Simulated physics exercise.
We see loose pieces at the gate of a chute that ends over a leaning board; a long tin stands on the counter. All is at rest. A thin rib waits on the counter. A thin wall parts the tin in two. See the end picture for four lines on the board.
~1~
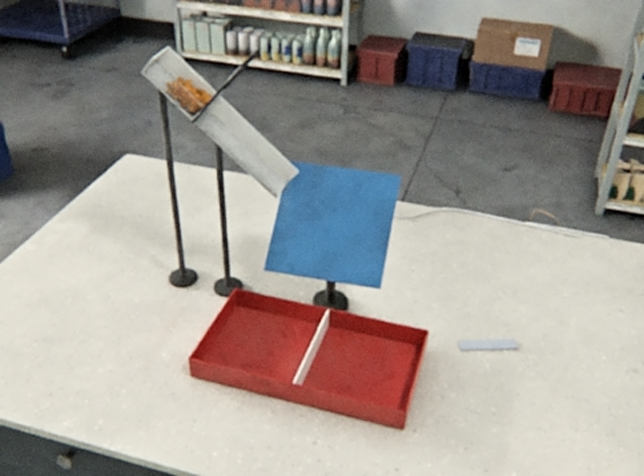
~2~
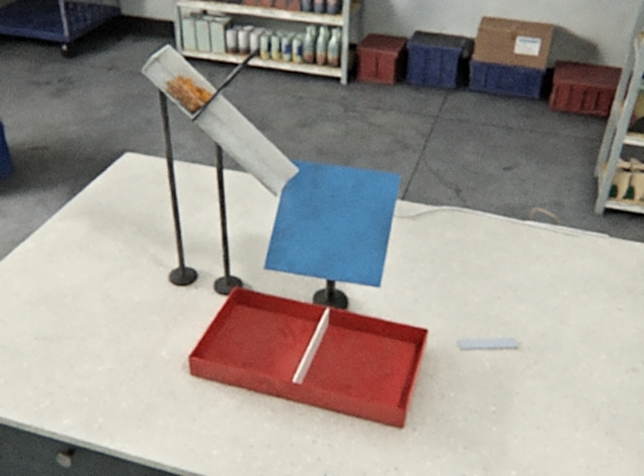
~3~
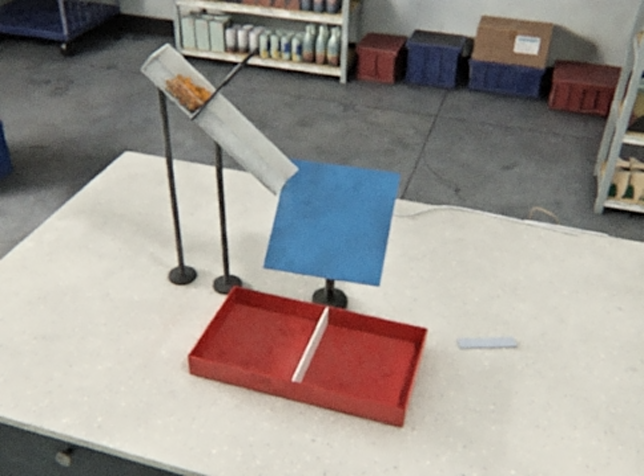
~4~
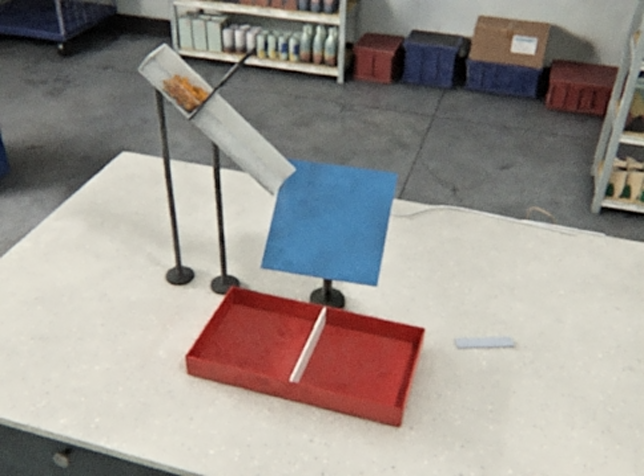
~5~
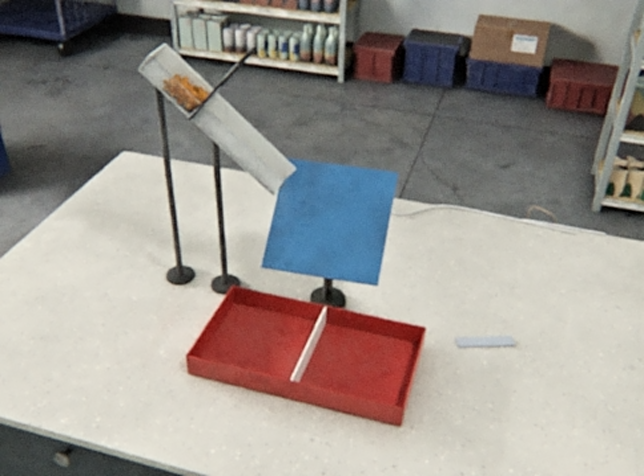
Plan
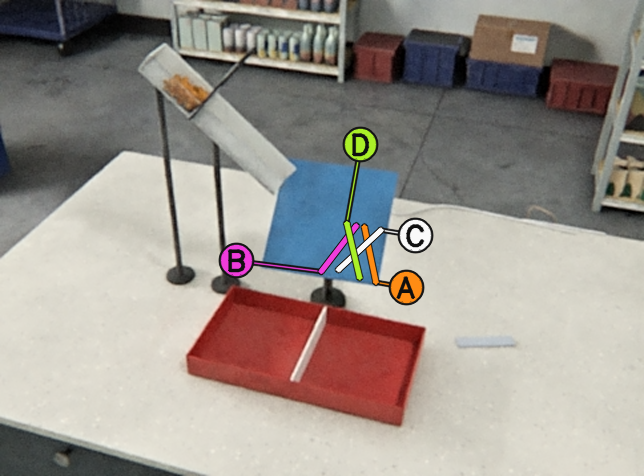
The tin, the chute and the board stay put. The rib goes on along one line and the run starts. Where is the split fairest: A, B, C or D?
Take C.
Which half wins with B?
Left.
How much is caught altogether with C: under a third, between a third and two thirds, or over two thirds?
Over two thirds.
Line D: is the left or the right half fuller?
The right half.
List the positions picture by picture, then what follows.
Load behind the gate (195, 98), roasted chickpeas; lip of the chute (281, 191), sloping fairly steeply, in the first frame.
Middle of the board (333, 221), tilted fairly steeply; middle of its low edge (321, 278); of its high edge (344, 167), in the second frame.
Front corners of the tin (188, 356) and (404, 409); front end of its middle wall (292, 381), in the third frame.
Middle of the load (191, 96); lip (278, 189), in the fourth frame.
Middle of the load (192, 95); lip (279, 188), in the fifth frame.
On the marked copy, line A from (364, 226) to (375, 282); line B from (356, 225) to (321, 271); line C from (381, 230) to (338, 269); line D from (346, 223) to (359, 277).
With A, of what is caught, about a tenth in the left half, almost all in the right.
With B, of what is caught, almost all in the left half, about a tenth in the right.
With C, of what is caught, roughly a third in the left half, roughly two thirds in the right.
With D, of what is caught, about a tenth in the left half, the larger part in the right.
